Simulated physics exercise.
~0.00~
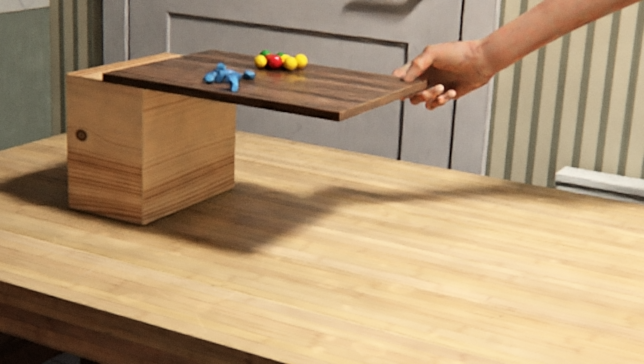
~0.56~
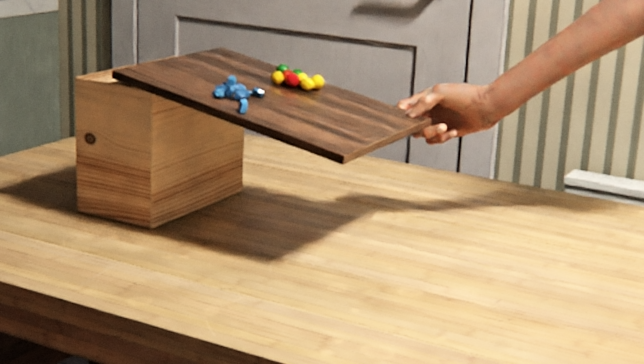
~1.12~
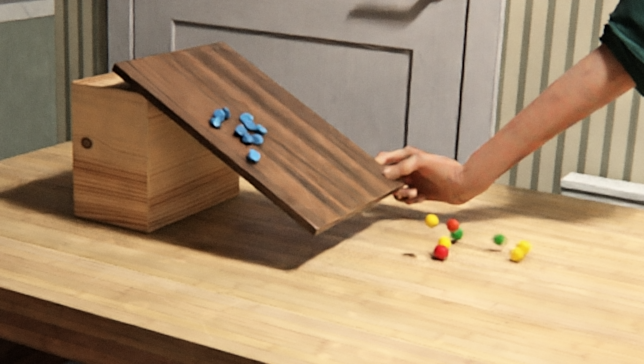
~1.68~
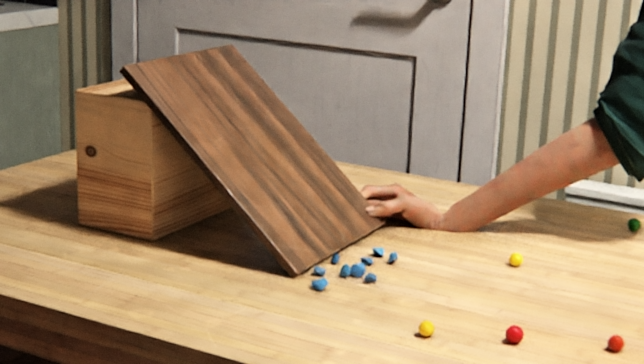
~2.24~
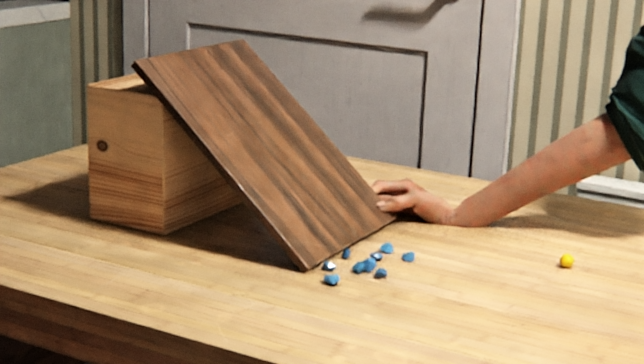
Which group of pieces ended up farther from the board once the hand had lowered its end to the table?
The colorful balls from the back of the board went farther, scattering away across the table, while the blue pieces from the front stayed close to the foot of the board.
On a wooden table, a hand lowered one end of a dark board propped on a block, and the colorful round balls at the back rolled off and scattered rightward, most leaving view, while the small blue pieces slid down and stopped near its foot.
